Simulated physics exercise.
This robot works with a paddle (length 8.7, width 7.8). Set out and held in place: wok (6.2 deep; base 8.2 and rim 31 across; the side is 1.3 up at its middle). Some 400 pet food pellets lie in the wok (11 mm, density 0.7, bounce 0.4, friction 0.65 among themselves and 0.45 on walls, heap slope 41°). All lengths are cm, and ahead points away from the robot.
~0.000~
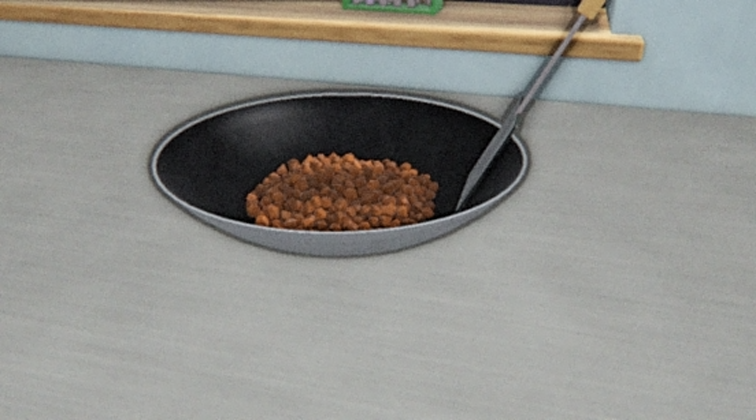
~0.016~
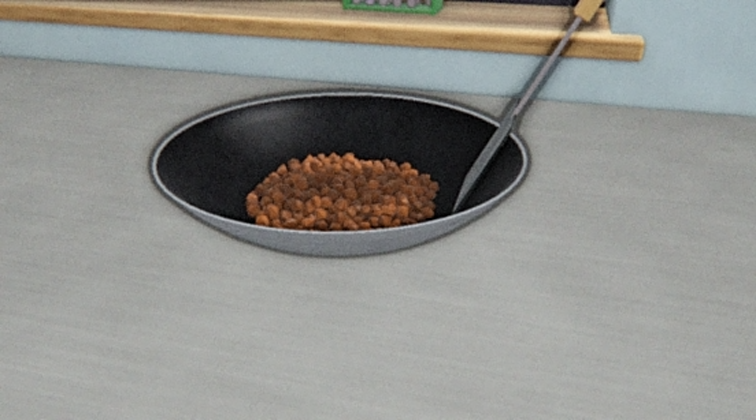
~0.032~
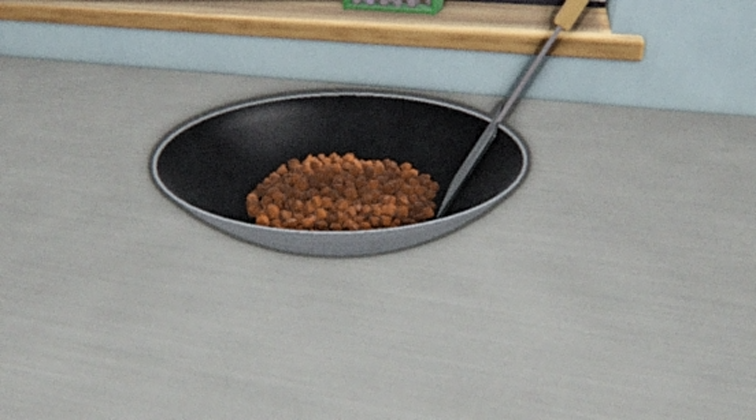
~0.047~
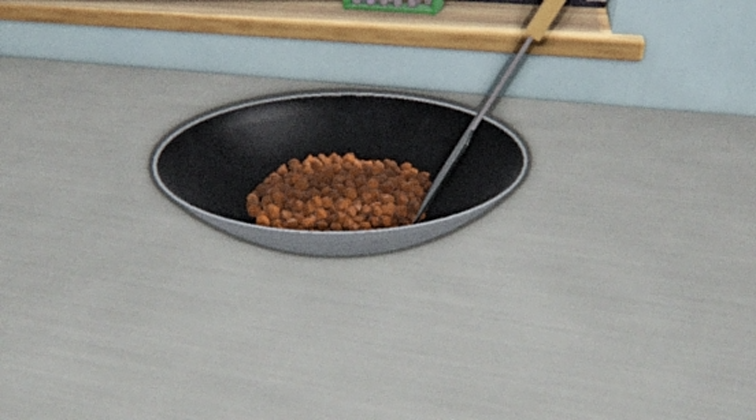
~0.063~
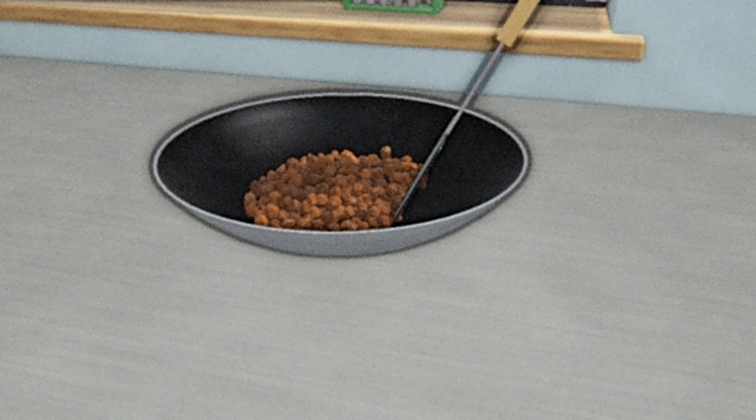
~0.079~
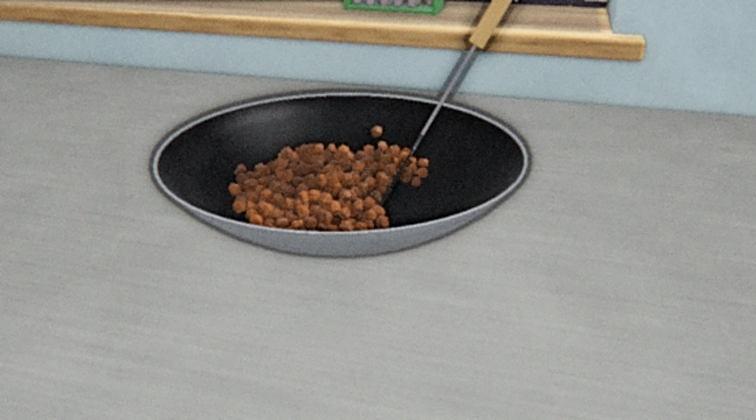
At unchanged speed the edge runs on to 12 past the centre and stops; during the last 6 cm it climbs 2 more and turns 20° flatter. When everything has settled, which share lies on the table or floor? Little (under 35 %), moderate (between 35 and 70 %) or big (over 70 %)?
Share on the table or floor: Moderate (between 35 and 70 %).
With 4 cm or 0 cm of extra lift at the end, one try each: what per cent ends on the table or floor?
Some 45 and 45 per cent.
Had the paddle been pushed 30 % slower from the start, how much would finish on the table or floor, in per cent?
In that case some 40 per cent.
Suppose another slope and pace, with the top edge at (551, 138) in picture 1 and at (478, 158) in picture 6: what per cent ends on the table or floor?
Some 40 per cent.
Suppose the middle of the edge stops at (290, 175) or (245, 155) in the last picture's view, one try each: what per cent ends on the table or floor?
About 0 and 40 per cent.
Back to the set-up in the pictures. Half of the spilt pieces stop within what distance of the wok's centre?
Roughly 42 cm.
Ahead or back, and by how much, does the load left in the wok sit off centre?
Roughly 3.0 cm ahead.
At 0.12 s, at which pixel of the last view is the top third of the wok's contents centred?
At about (298, 162).
After 0.12 s, sloping 63°, highest piece 8 above the table; 401 in the wok.
After 0.16 s, sloping 59°, highest piece 10 above the table; 401 in the wok.
After 0.38 s, sloping 43°, highest piece 18 above the table; 213 in the wok, 36 on the table or floor, 152 on the blade or in flight.
After 1.43 s, sloping 43°, highest piece 7 above the table; 213 in the wok, 188 on the table or floor.
At rest, 213 in the wok, 188 on the table or floor. That is 47 % on the table or floor.
